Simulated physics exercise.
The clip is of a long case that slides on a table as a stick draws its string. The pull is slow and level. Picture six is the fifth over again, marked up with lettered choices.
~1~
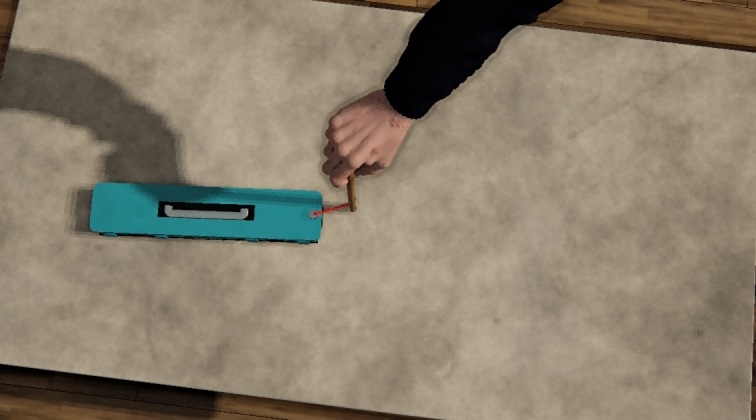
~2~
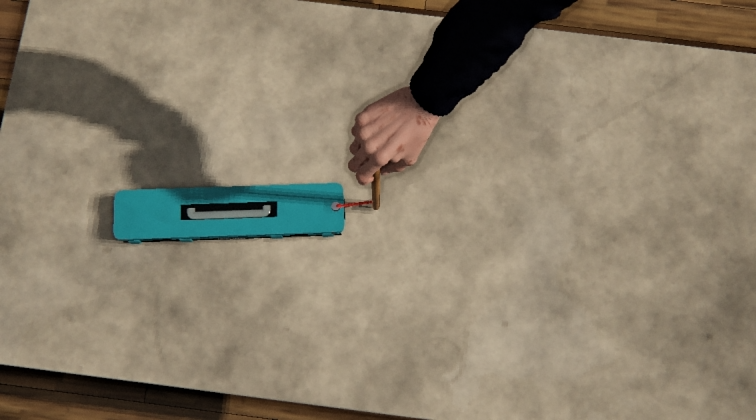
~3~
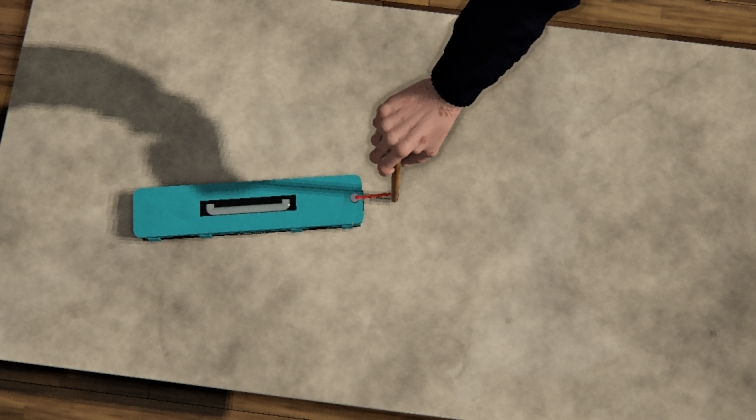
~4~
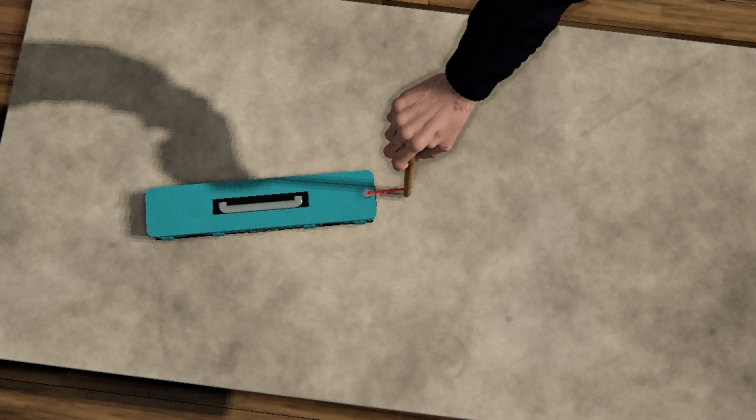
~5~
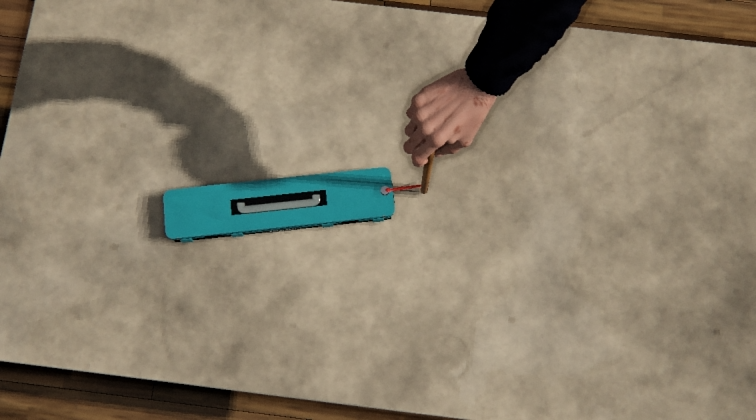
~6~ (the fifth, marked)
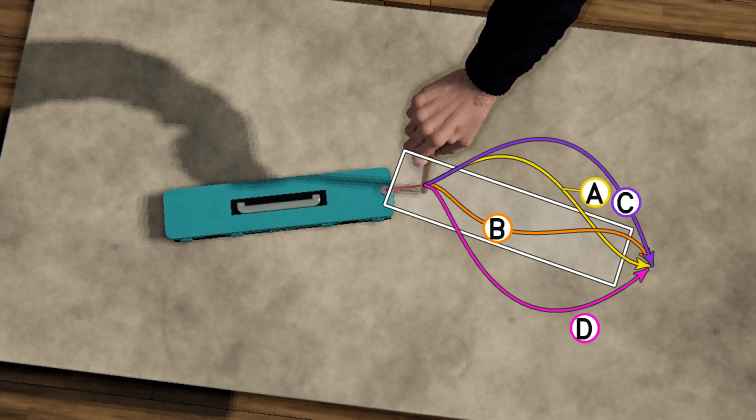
The video shows a hand in a dark sleeve holding a small brown stick tied by a short red string to a long turquoise case, drawing the case a short way rightward across a mottled tabletop as it tilts slightly.
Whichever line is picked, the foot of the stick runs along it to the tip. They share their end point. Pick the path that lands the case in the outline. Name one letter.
It ends in the outline on A.
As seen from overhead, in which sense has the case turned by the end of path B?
Clockwise.
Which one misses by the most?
Path D.
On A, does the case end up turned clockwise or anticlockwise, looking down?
On that path, clockwise.
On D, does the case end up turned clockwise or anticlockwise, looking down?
It turns clockwise.
On the marked copy, A from (425, 185) via (549, 175) to (649, 266); B from (425, 185) via (537, 233) to (651, 263); C from (425, 185) via (566, 143) to (652, 265); D from (425, 185) via (513, 298) to (647, 269); the outline at (508, 217).
Taking A. A third of the way, foot of the stick (514, 159), middle of the case (371, 184).
Two thirds of the way, foot of the stick (585, 217), middle of the case (440, 191).
When it is over, foot of the stick (652, 266), middle of the case (509, 217); it lies in the outline.
As for the rest, B leaves its middle at (506, 229); C leaves its middle at (518, 197); D leaves its middle at (502, 265).
